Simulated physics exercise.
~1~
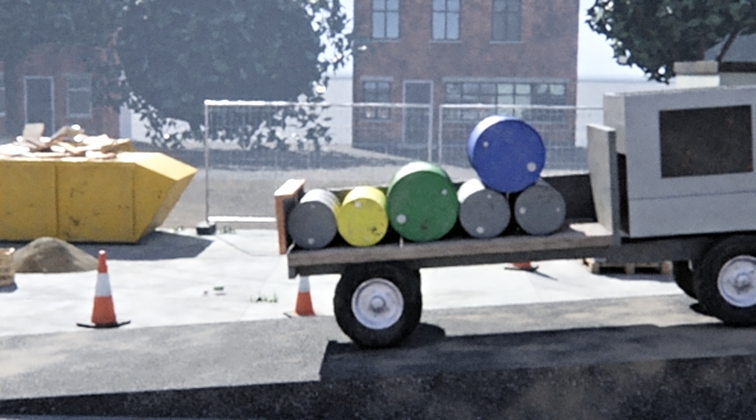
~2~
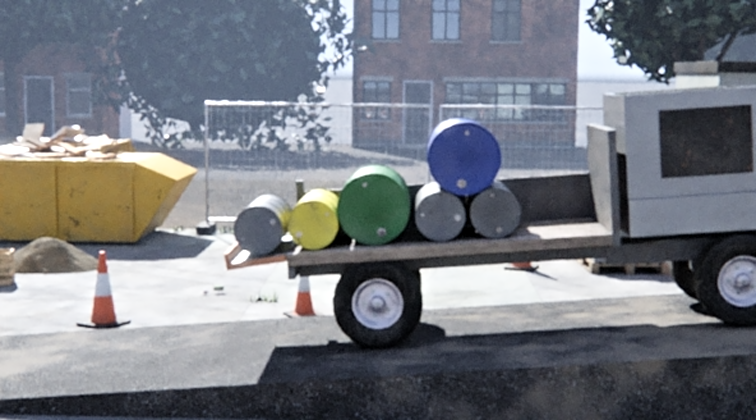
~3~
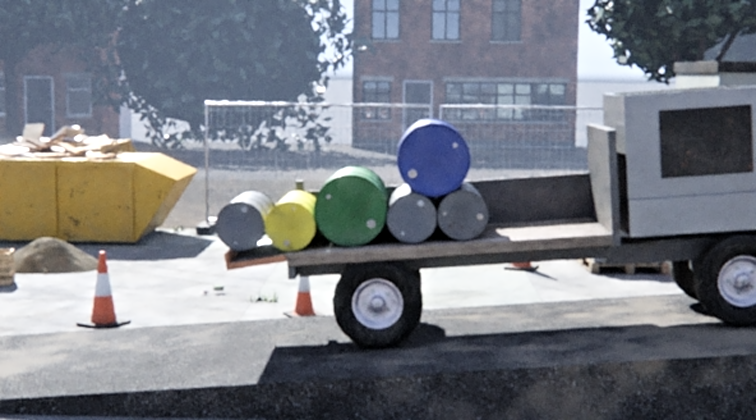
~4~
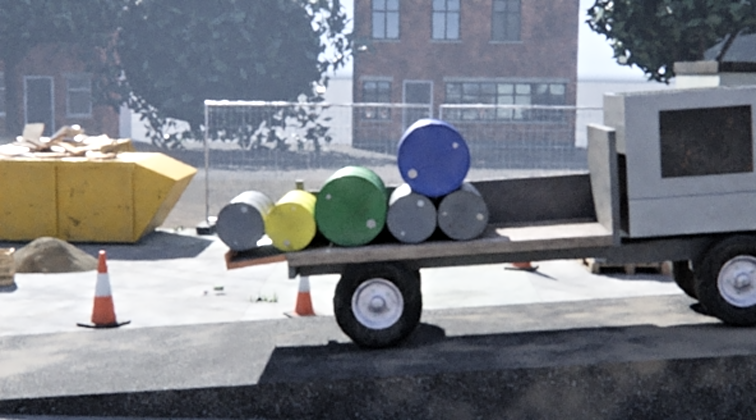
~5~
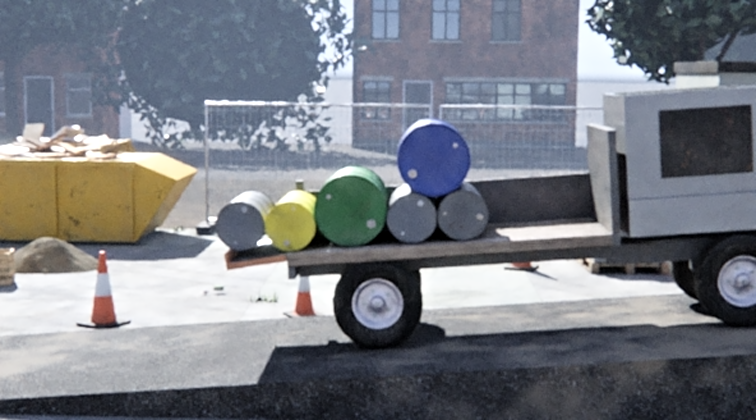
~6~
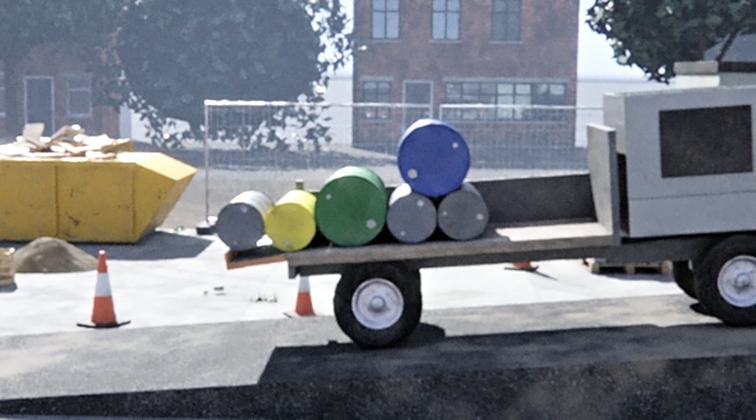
In this clip, a truck stands on a slope with gray, yellow, green and blue drums on its bed, the blue one on top. The tailgate drops and the drums roll left together, the leading gray one onto the lowered gate, then all stop and remain aboard.
